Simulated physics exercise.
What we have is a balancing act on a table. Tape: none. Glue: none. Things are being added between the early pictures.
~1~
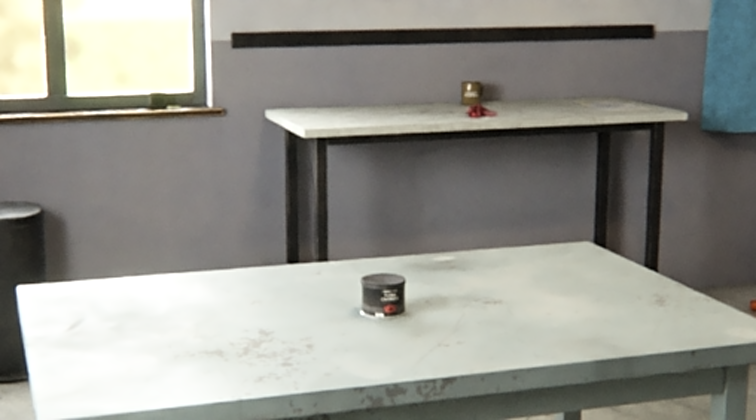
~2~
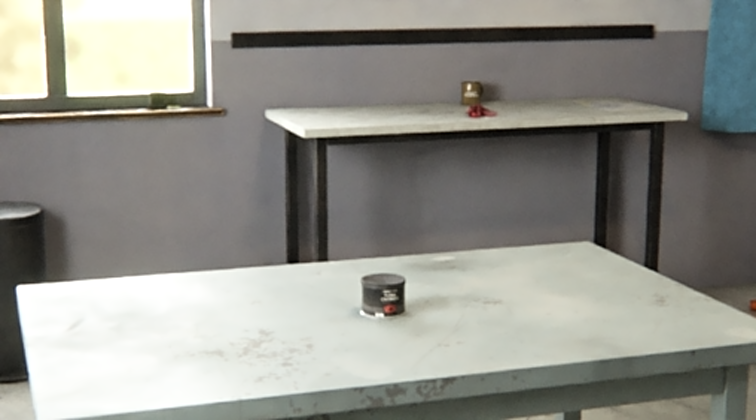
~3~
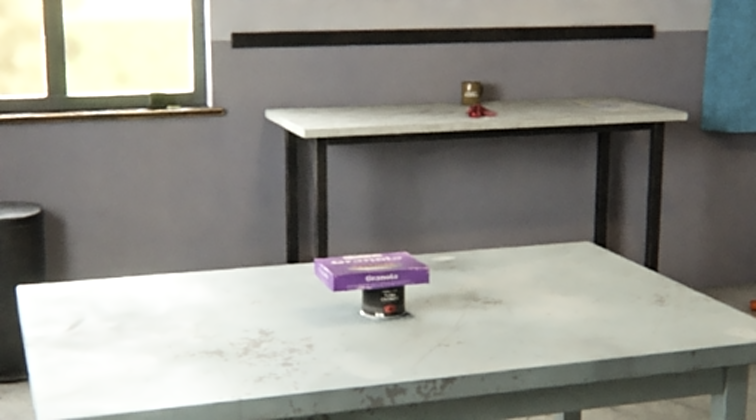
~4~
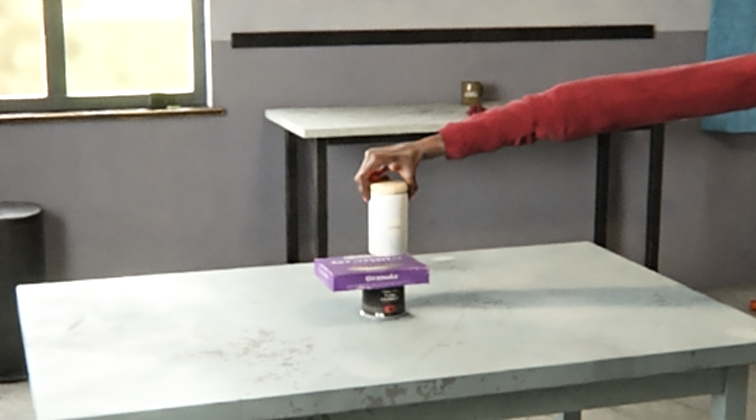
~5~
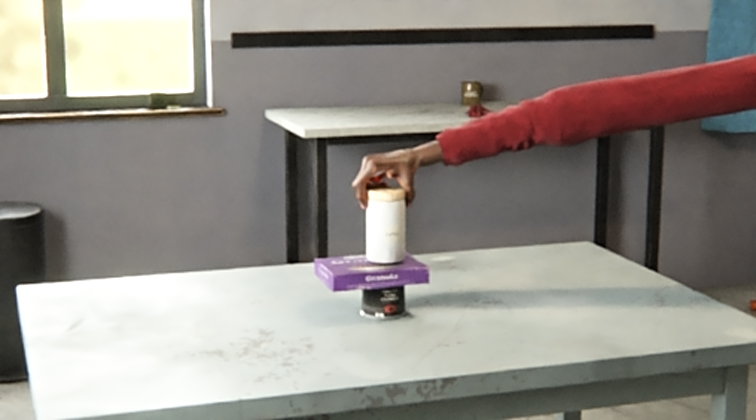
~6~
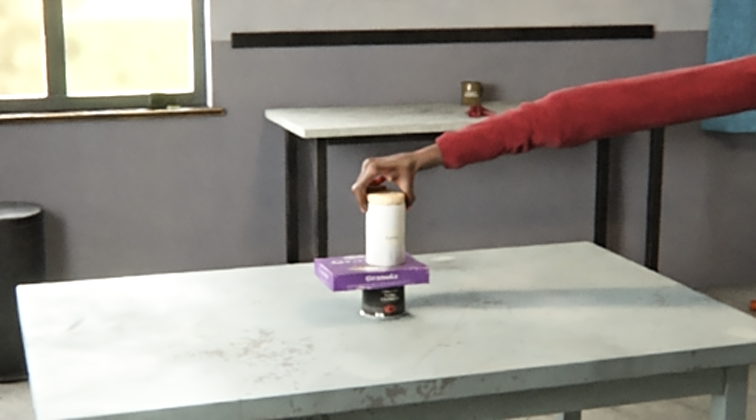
A small black tub sat on a pale table, then a purple granola box appeared on top of it, and a red-sleeved arm reached in from the right and lowered a white jar onto the box.
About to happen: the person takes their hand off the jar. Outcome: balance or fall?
Well, once it's let go, everything stays put there.
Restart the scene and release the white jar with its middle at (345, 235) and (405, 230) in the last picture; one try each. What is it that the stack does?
Result of try one is that it tips over, and of try two that it stays stable.
Then, 0.20 s past the last view, nothing moves.
Then, 0.40 s past the last view, white jar resting near (386, 228).
Finally, all 3 still in place. Final places as the last picture's camera would see them, white jar near (386, 228). The stack keeps its balance.
